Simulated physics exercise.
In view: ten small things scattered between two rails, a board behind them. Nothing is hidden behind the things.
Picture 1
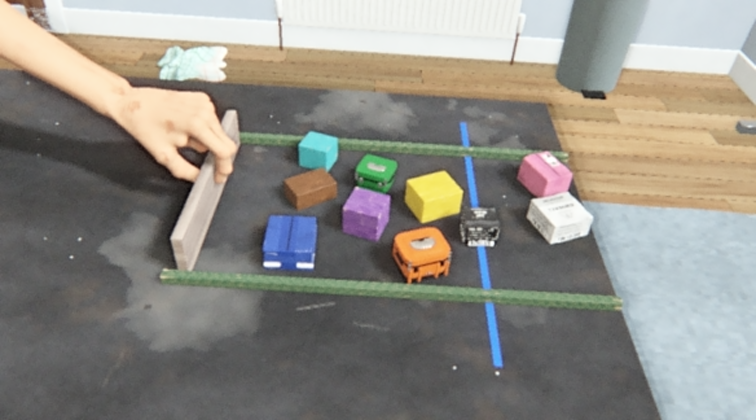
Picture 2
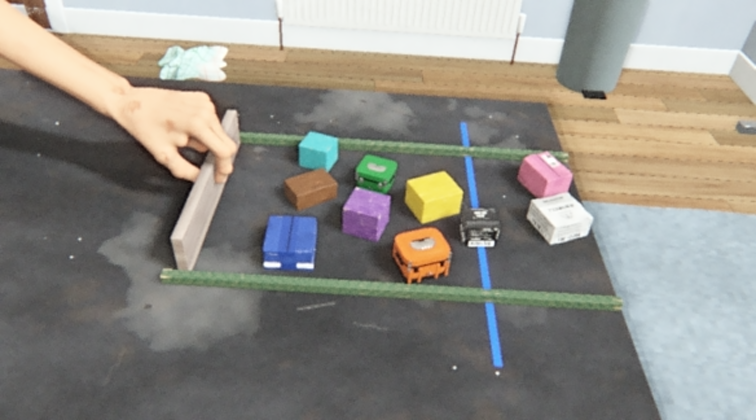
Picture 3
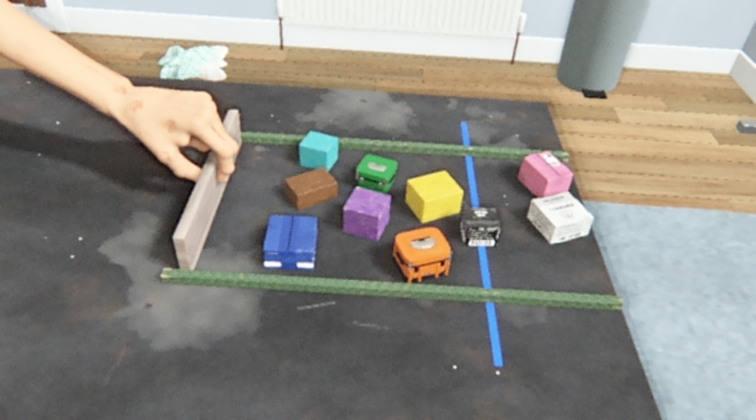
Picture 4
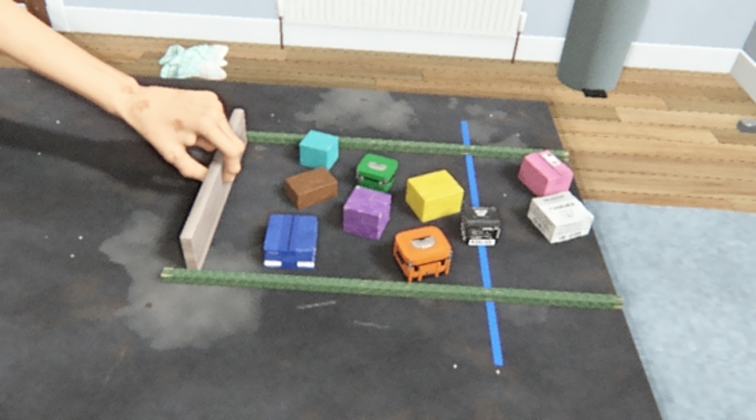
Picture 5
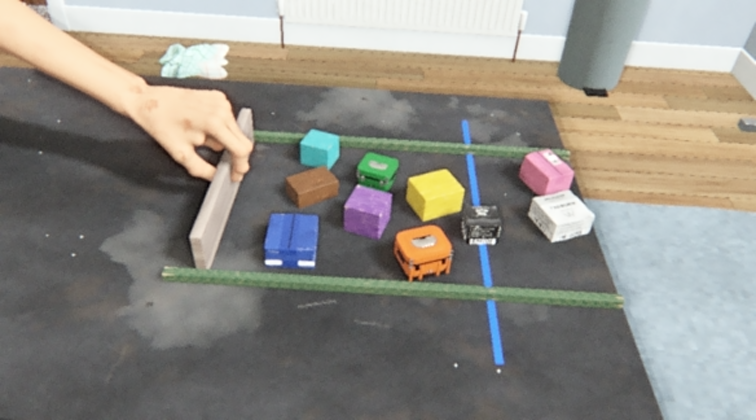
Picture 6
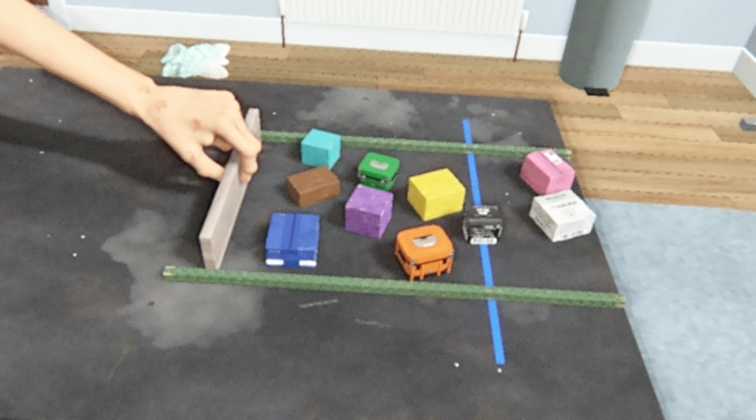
We see ten small boxes and blocks scattered between two green rails on a dark surface, some beyond a blue tape line, while a hand slides an upright board slowly rightward behind them, the objects staying in place.
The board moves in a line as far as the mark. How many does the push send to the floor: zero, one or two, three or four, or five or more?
Outcome: The number that fall off is zero.
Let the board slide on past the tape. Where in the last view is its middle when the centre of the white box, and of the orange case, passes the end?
About (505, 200), and (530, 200) for the other.
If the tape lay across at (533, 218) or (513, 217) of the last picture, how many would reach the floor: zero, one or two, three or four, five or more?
One after another: 3 or 4; either one or two.
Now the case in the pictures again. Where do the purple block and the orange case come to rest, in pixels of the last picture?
The purple block stops around (507, 221); the orange case around (561, 266).
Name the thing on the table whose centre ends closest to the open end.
Foremost is the white box.
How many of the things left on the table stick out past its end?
That would be 1.
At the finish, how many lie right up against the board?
It touches 4.
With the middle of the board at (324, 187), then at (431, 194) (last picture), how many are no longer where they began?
The counts are 4 and 8.
Early on, none off yet; white box at rest near (562, 215); pink box at rest near (547, 174); black box at rest near (482, 225).
A while later, none off yet; white box at rest near (562, 215); pink box at rest near (547, 174); black box moving near (486, 226).
Finally, the number that fall off is zero.
